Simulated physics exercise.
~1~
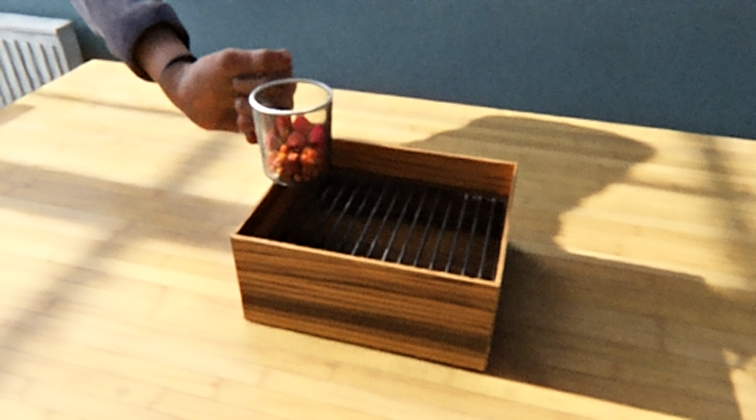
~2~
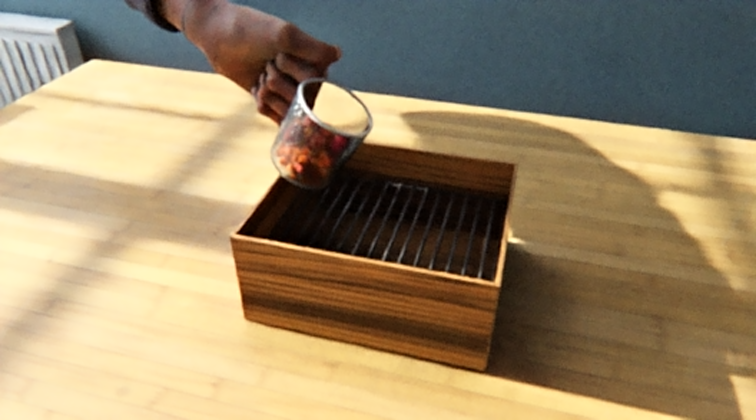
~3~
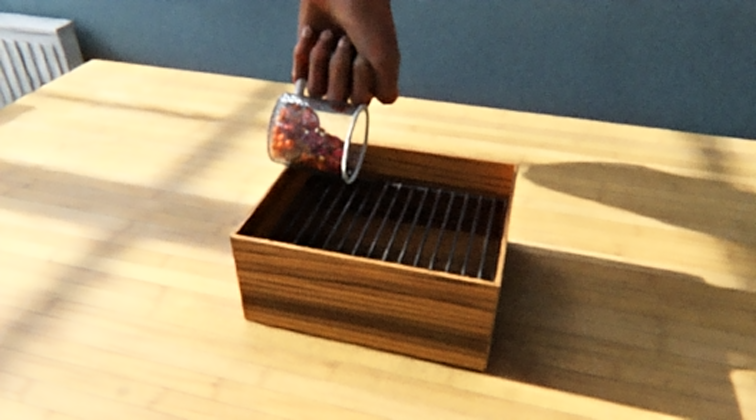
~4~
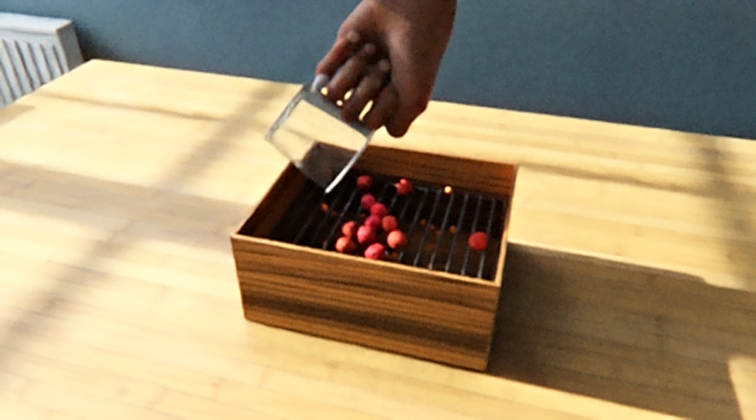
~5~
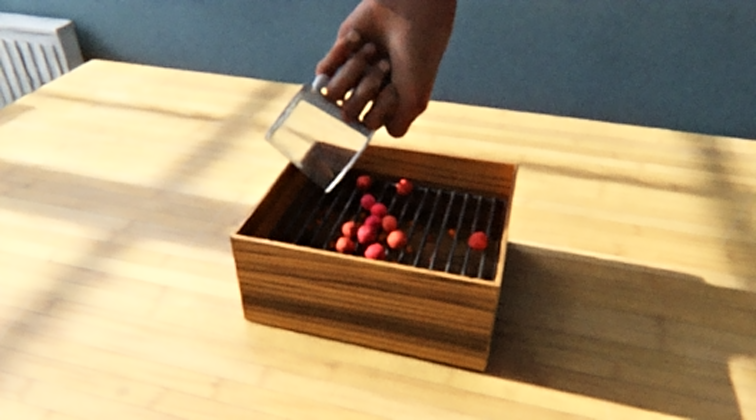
Hand emptying a clear cup of pieces into a wooden box, orange ones slipping through the wires, red ones staying on top.
